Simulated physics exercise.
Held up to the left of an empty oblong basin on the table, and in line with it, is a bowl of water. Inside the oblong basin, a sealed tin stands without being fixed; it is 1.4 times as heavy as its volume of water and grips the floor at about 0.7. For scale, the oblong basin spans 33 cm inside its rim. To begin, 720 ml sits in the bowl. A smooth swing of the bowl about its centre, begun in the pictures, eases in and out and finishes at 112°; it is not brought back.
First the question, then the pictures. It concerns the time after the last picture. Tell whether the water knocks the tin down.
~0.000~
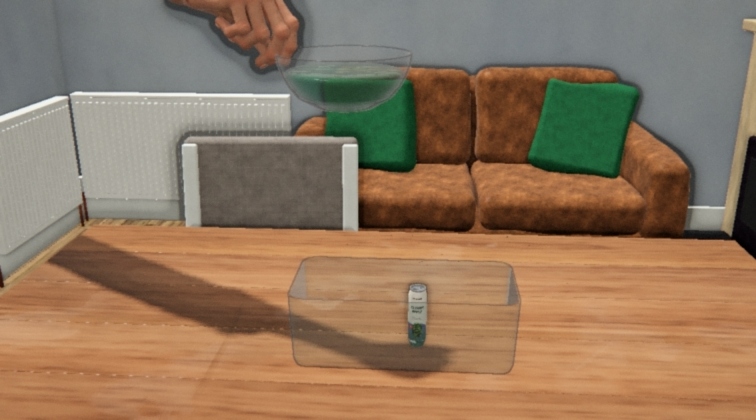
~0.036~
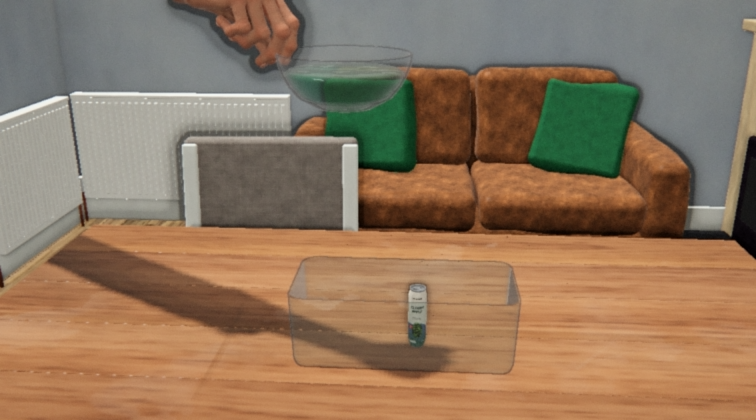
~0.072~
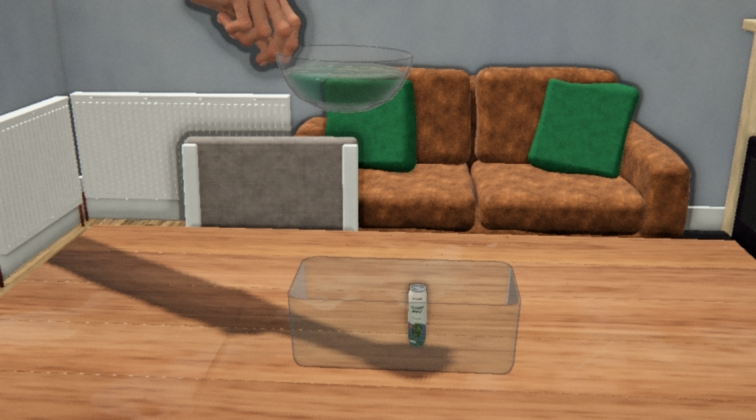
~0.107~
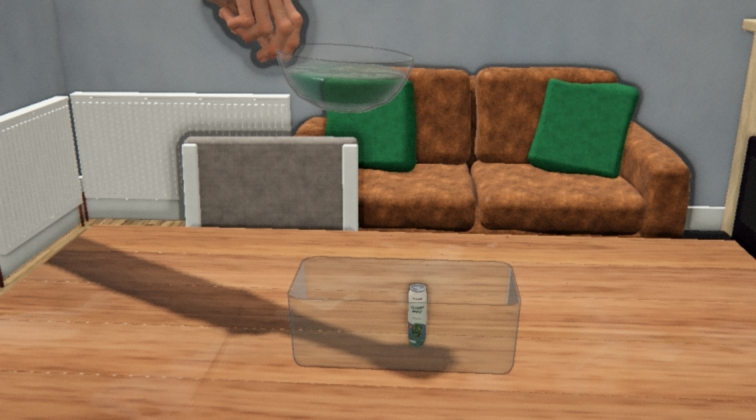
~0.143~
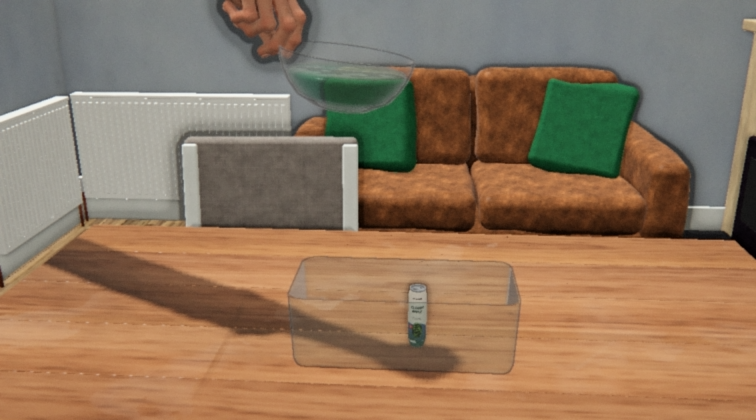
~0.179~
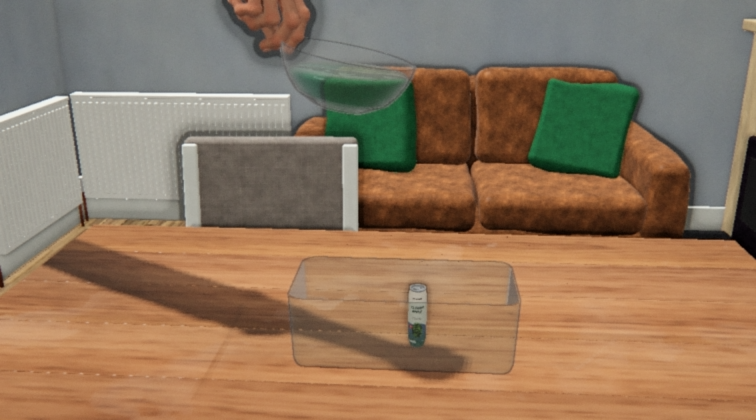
The water knocks it down.
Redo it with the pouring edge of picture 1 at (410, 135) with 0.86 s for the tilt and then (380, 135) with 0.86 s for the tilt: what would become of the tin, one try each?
In the first try it comes down; in the second it remains standing.
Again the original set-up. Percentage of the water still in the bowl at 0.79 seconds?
What remains is about 0 percent of it all.
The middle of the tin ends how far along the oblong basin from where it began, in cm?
In the end the tin's centre has shifted about 6.5 centimetres.
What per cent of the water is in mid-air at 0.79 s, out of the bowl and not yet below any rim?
Roughly 22 per cent.
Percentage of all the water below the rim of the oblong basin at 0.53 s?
Some 1 per cent.
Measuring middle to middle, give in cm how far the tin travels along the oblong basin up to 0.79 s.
Around 1 cm.
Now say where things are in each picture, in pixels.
It leans 0°; its right rim is at (412, 55); the water meets the walls at (285, 70) and (406, 71); the oblong basin's rim runs from (296, 277) to (516, 284); the tin's top is at (418, 290), in the first frame.
It leans 0°; its right rim is at (412, 55); the water meets the walls at (285, 70) and (406, 71), in the second frame.
It leans 2°; its right rim is at (413, 57); the water meets the walls at (286, 69) and (406, 73), in the third frame.
It leans 4°; its right rim is at (413, 60); the water meets the walls at (286, 67) and (406, 74), in the fourth frame.
It leans 8°; its right rim is at (414, 64); the water meets the walls at (288, 66) and (407, 75), in the fifth frame.
It leans 12°; its right rim is at (415, 69); the water meets the walls at (289, 66) and (409, 77), in the sixth frame.
After 0.53 s the tilt is 77° and 29 per cent is still to pour; the tin stands where it began.
After 0.79 s the tilt is 110° and 0 per cent is still to pour; the tin leans 10°.
After 1.07 s the tilt is 112° and 0 per cent is still to pour; the tin lies on its side.
After 1.36 s the tilt is 112° and 0 per cent is still to pour; the tin lies on its side.
In the end the tin lies on its side.
